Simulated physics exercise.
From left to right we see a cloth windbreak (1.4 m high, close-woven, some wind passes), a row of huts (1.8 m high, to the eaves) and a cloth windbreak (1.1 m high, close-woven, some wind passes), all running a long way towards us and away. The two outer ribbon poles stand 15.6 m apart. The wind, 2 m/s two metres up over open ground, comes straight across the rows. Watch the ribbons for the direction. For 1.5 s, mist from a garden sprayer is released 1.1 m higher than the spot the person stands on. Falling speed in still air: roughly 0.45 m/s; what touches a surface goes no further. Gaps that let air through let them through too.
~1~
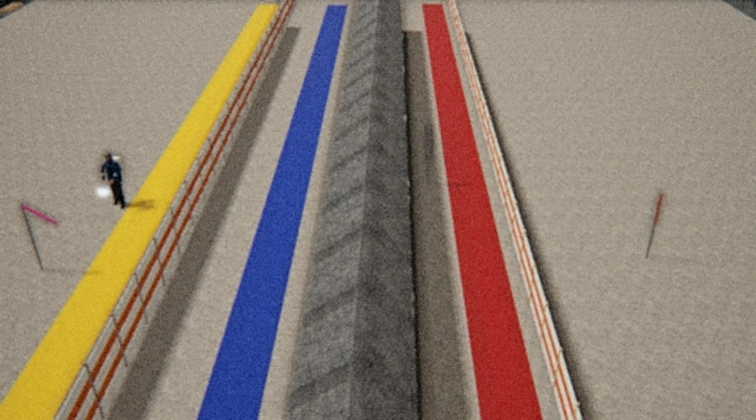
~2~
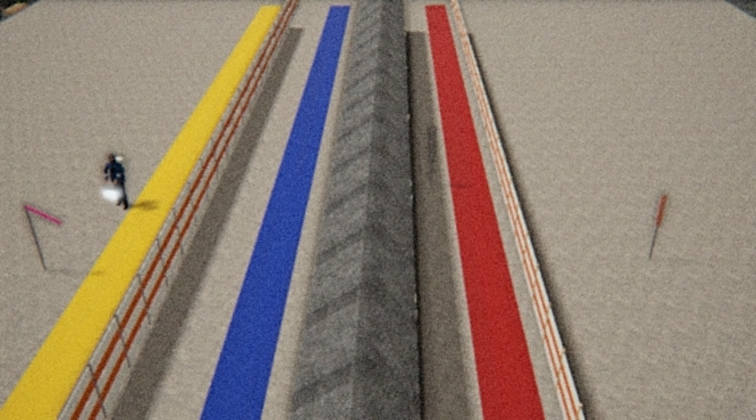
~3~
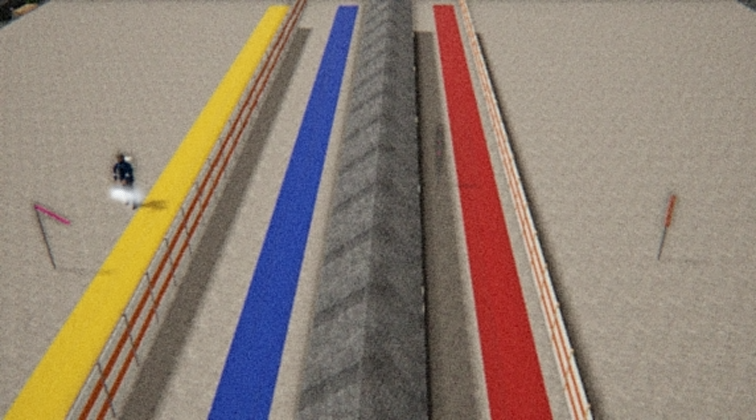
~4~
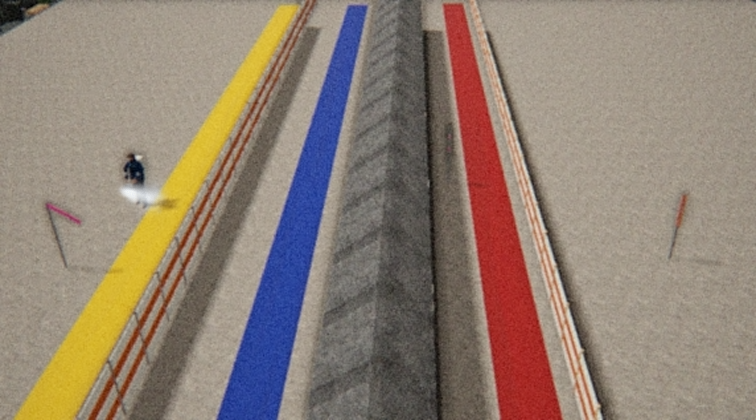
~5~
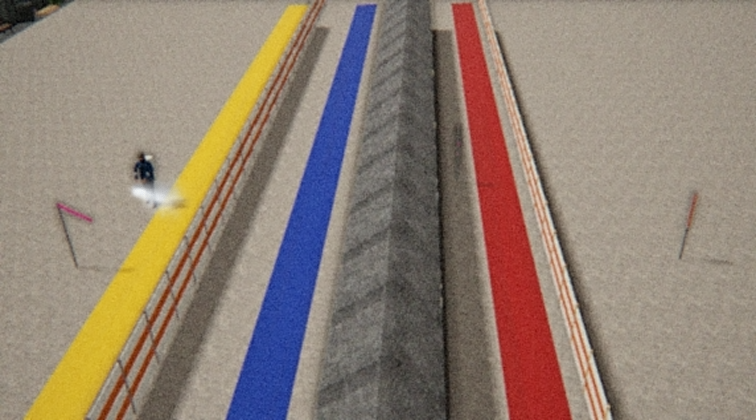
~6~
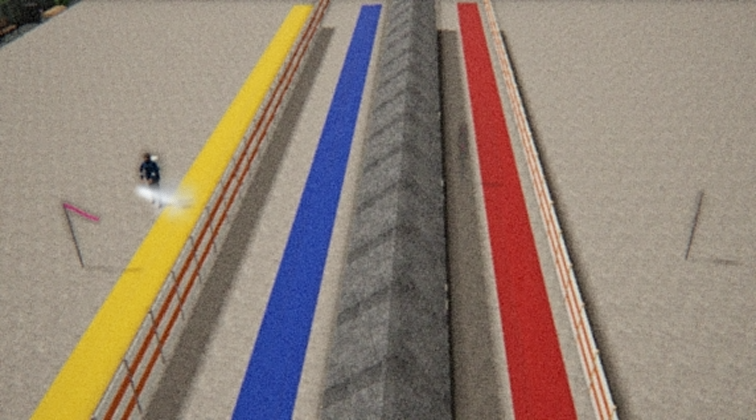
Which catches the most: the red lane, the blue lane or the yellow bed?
It is yellow that catches most.
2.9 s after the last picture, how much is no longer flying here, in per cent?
Near 60 %.
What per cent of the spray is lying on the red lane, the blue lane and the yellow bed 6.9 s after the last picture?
About 0 % red, 1 % blue, 25 % yellow.
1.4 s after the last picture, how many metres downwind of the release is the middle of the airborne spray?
About 1.5 m.
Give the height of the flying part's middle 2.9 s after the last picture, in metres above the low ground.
About 0.6 m.
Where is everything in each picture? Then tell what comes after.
The left ribbon ends at (57, 224), leaning 55 degrees to the right, the spray in the air spans x = 100 to 110 around y = 190 and it comes from (104, 188), in the first picture.
The right ribbon ends at (658, 226), hanging almost straight, the spray in the air spans x = 105 to 120 around y = 190, the red one passes (483, 256), the yellow one passes (124, 255) and the blue one passes (274, 255), in the second picture.
The spray in the air spans x = 115 to 140 around y = 195 and the top of the row of huts crosses (379, 143), in the third picture.
The left ribbon ends at (80, 223), leaning 55 degrees to the right, the spray in the air spans x = 125 to 160 around y = 195, the red one passes (491, 207), the yellow one passes (172, 205) and the blue one passes (304, 206), in the fourth picture.
The right ribbon ends at (688, 226), hanging almost straight and the spray in the air spans x = 135 to 175 around y = 195, in the fifth picture.
The spray in the air spans x = 140 to 190 around y = 195 and the top of the left cloth windbreak crosses (222, 180), in the sixth picture.
Then, 1.4 s after the last picture, 0 % lies on the red lane, 12 % on the yellow bed and 0 % on the blue lane; 17 % has touched down or left; the middle of what still flies is 0.6 m above the low ground, near (196, 205).
Then, 2.9 s after the last picture, 0 % lies on the red lane, 25 % on the yellow bed and 0 % on the blue lane; 62 % has touched down or left; the middle of what still flies is 0.6 m above the low ground, near (230, 207).
Then, 6.9 s after the last picture, 0 % lies on the red lane, 26 % on the yellow bed and 1 % on the blue lane; 91 % has touched down or left.
Then, 18.9 s after the last picture, 0 % lies on the red lane, 26 % on the yellow bed and 3 % on the blue lane; 99 % has touched down or left.
Then, 43.9 s after the last picture, 0 % lies on the red lane, 26 % on the yellow bed and 3 % on the blue lane; 100 % has touched down or left.
